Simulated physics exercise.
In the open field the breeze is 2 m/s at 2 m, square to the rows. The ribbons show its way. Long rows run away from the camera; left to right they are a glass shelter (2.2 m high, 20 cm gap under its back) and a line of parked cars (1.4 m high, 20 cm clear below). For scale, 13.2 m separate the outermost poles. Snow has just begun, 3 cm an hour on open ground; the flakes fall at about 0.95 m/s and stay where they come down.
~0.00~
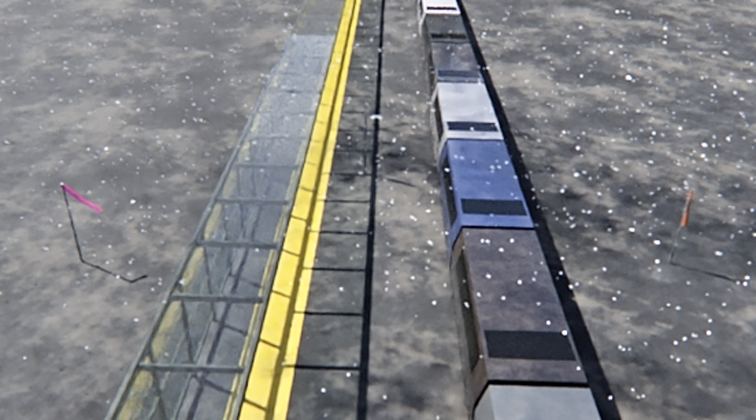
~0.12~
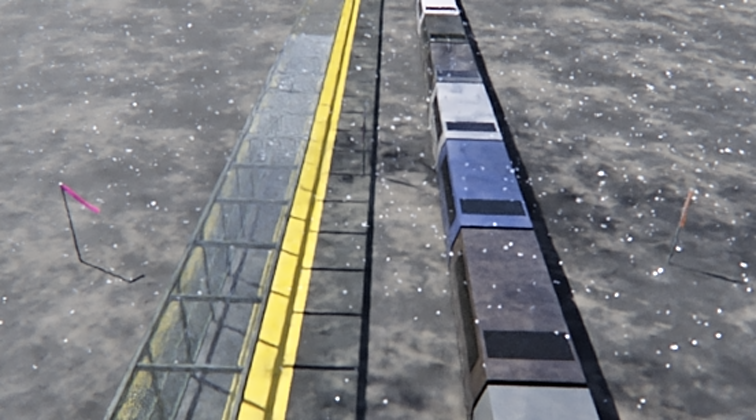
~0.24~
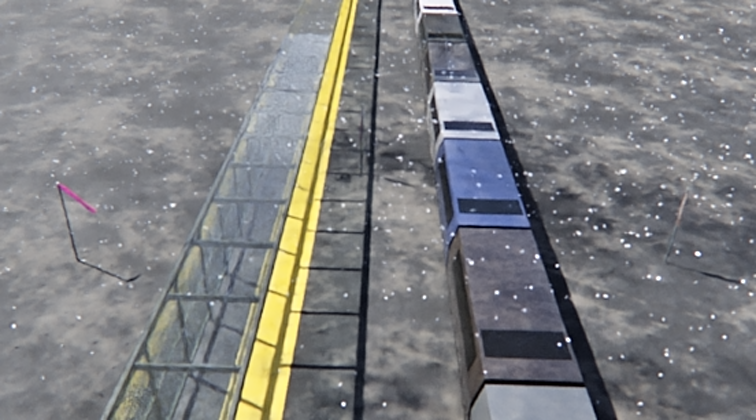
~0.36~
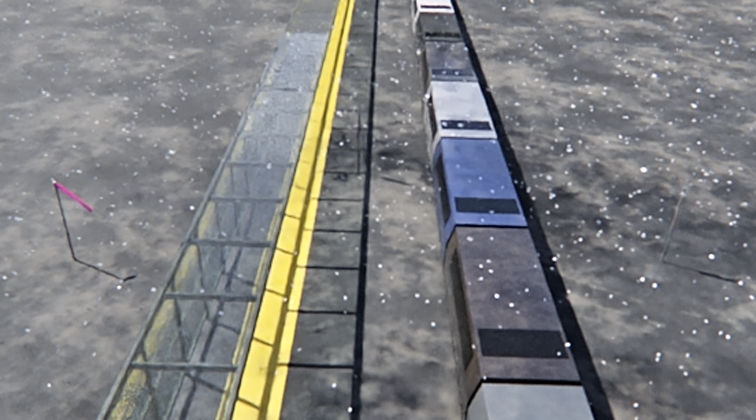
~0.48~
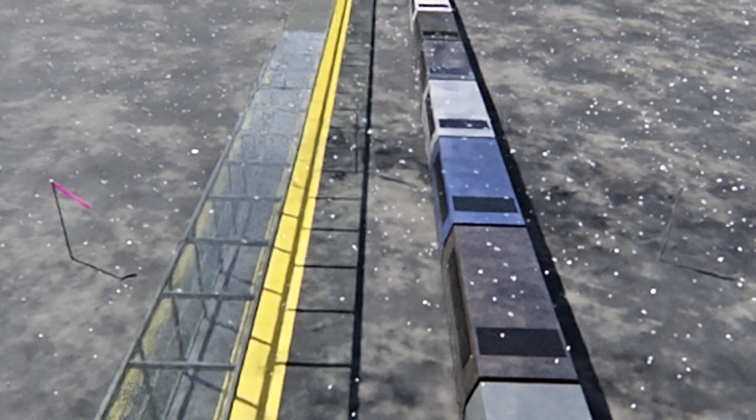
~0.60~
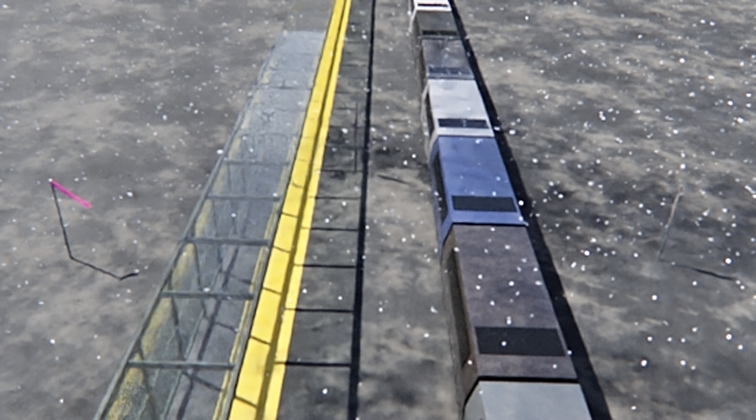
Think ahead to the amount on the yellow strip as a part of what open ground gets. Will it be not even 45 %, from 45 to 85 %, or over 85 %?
On the yellow strip: Under 45 % of what open ground gets.
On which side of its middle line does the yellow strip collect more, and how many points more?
The right one, some 20 points more.
In 10 minutes the yellow strip collects 1 mm against 5 mm in the open.
In 30 minutes the yellow strip collects 2 mm against 15 mm in the open.
In 60 minutes the yellow strip collects 3 mm against 30 mm in the open, so the yellow strip has 10 % of the open amount; the left half of it has 0 %, the right half 20 %.
